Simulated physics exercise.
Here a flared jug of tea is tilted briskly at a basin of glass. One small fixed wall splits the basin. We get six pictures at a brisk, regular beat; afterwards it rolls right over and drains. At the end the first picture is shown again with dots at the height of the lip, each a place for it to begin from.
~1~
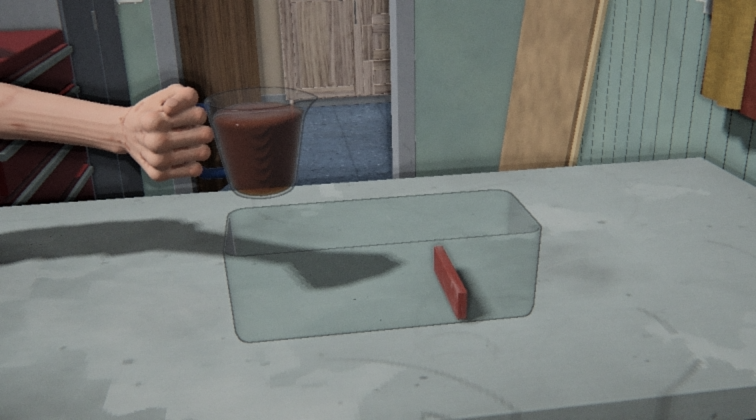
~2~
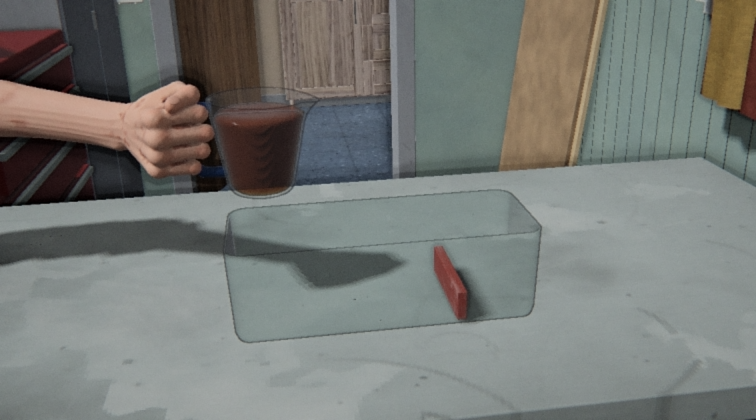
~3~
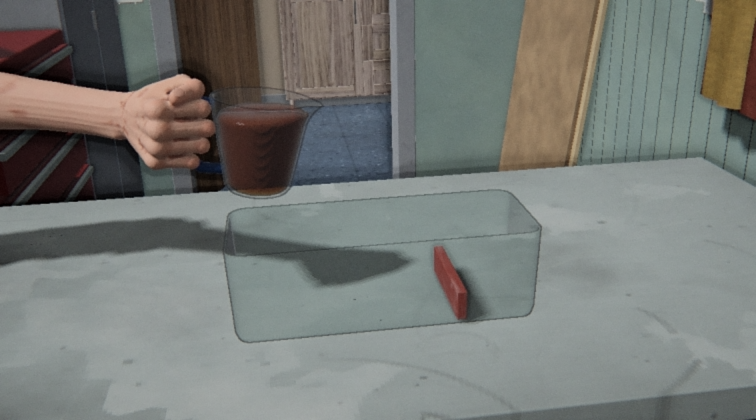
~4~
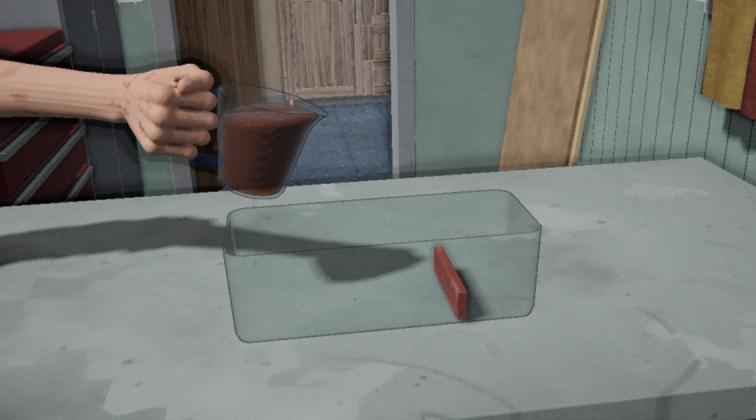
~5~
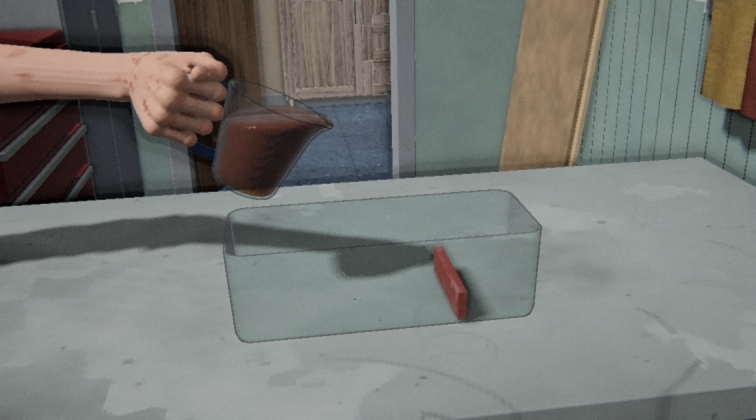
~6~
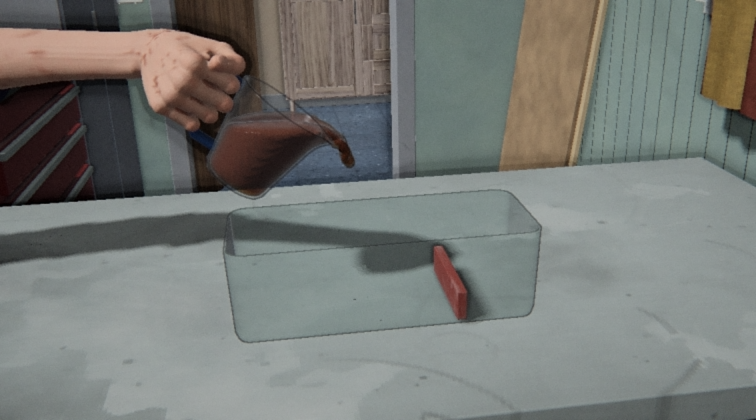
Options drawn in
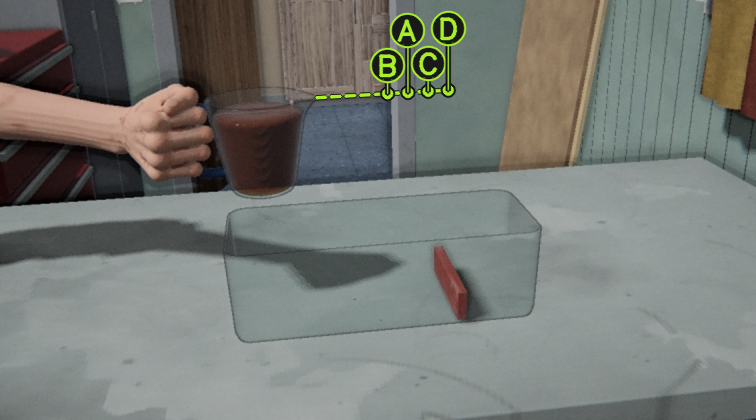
A bare hand at the left tilts a clear, flared jug of reddish-brown liquid to the right, slowly and then more steeply, until liquid passes over its lip. Below it, a clear rectangular basin with a small red slab standing inside rests on a pale grey tabletop. The fixed view looks slightly down across a room with red drawers, wooden panels and pale green walls behind.
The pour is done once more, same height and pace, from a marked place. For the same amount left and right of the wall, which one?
A beats the others.
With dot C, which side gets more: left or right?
More ends on the right.
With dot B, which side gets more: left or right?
The left side.
In lime, A at (407, 92); B at (387, 93); C at (428, 91); D at (448, 90).
If A is chosen, about 48 % ends left of the wall and 52 % right of it.
If B is chosen, about 76 % ends left of the wall and 23 % right of it.
If C is chosen, about 33 % ends left of the wall and 66 % right of it.
If D is chosen, about 30 % ends left of the wall and 69 % right of it.
